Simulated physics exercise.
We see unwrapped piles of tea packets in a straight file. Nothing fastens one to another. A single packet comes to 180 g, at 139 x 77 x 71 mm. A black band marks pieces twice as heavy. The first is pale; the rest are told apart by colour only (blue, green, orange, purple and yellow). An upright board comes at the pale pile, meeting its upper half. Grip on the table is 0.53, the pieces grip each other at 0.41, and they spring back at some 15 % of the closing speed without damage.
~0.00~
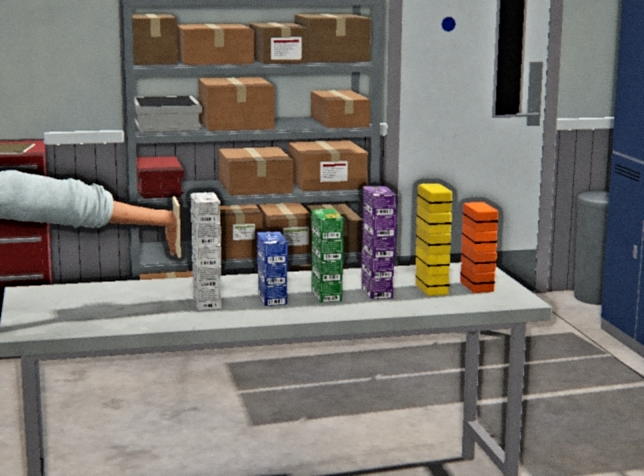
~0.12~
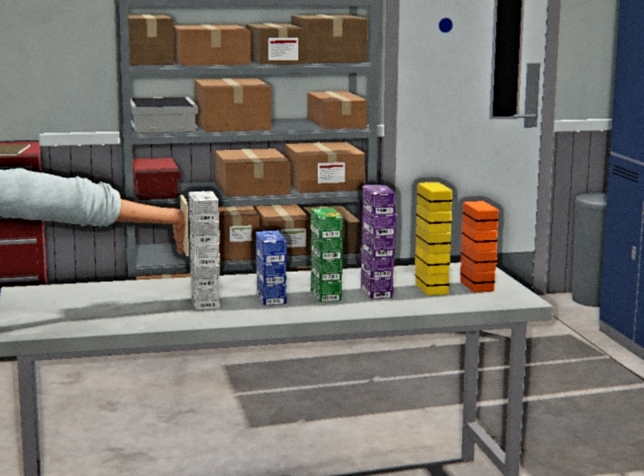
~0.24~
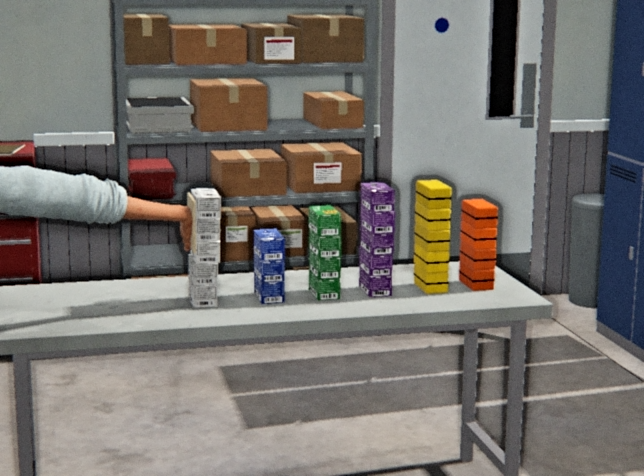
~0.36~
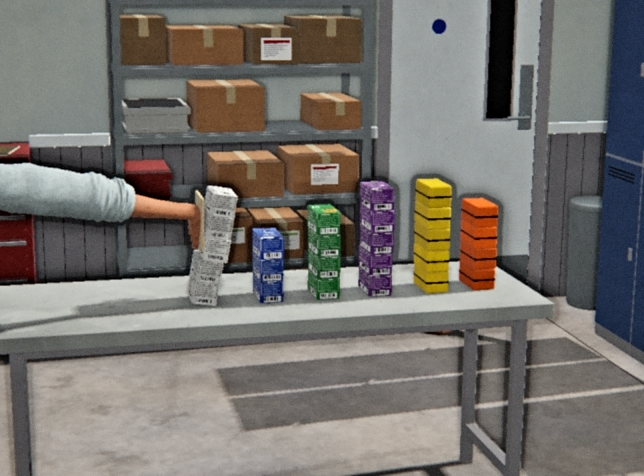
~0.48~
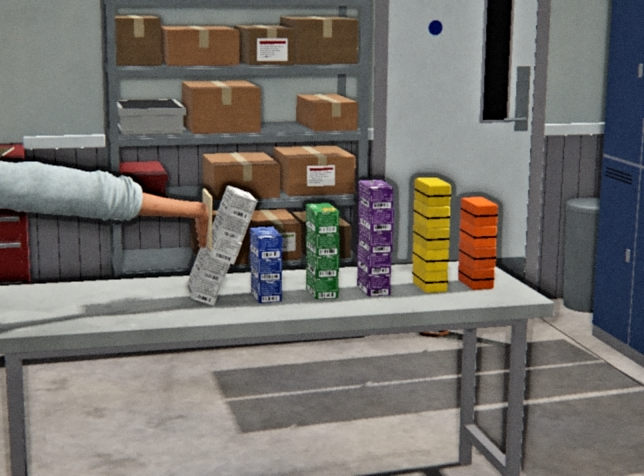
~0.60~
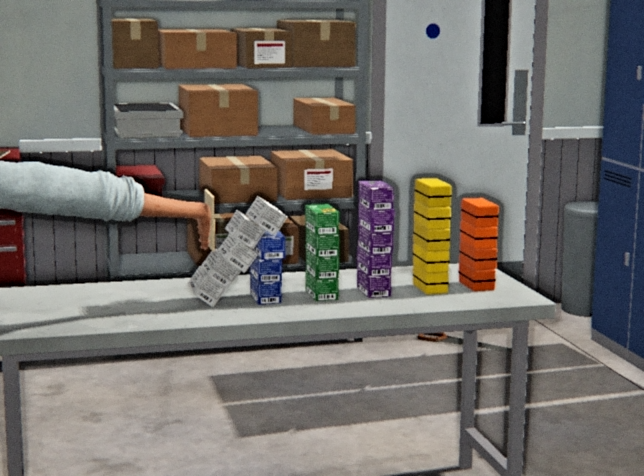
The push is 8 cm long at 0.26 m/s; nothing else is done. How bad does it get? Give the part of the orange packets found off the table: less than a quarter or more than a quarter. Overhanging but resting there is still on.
More than a quarter of them.
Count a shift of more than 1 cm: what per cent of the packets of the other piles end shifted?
It is 100 per cent.
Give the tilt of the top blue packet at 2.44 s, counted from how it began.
Some 40°.
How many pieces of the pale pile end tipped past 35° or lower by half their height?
The count is 5.
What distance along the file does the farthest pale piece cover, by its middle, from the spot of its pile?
Roughly 52 cm along.
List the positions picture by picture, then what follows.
In the first picture (each place is the centre of the face we see best; the camera moves round a little), board (179, 225) 52 mm short; top orange packet (487, 222); top blue packet (276, 253); the others all in place.
Board (187, 223) 21 mm short; top orange packet (487, 221), in the second picture.
Board (195, 220) 10 mm in; top orange packet (487, 218), in the third picture.
Board (203, 218) 42 mm in, top of the pale pile leaning 10°; top orange packet (487, 217); the others all in place, in the fourth picture.
Board (211, 217) 7 cm in, top of the pale pile leaning 21°; top orange packet (487, 216); the others all in place, in the fifth picture.
Board (213, 217) 8 cm in, stopped, top of the pale pile leaning 34°; top orange packet (487, 217); top blue packet (274, 248) moved 11 mm; one has shifted, in the sixth picture.
By 1.42 s, 5 of the pale pile down; none of the 4 orange packets off the table (0 of 21 in all colours); top orange packet unmoved; top green packet tilted 31°, 34 mm lower.
By 2.44 s, 5 of the pale pile down; 2 of the 4 orange packets off the table (2 of 21 in all colours); top orange packet on its side; top yellow packet tilted 56°, 28 cm lower.
When it is over (3.1 s), 5 of the pale pile down; 3 of the 4 orange packets off the table (5 of 21 in all colours); top orange packet on its side; top yellow packet on its side. That is 75 per cent.
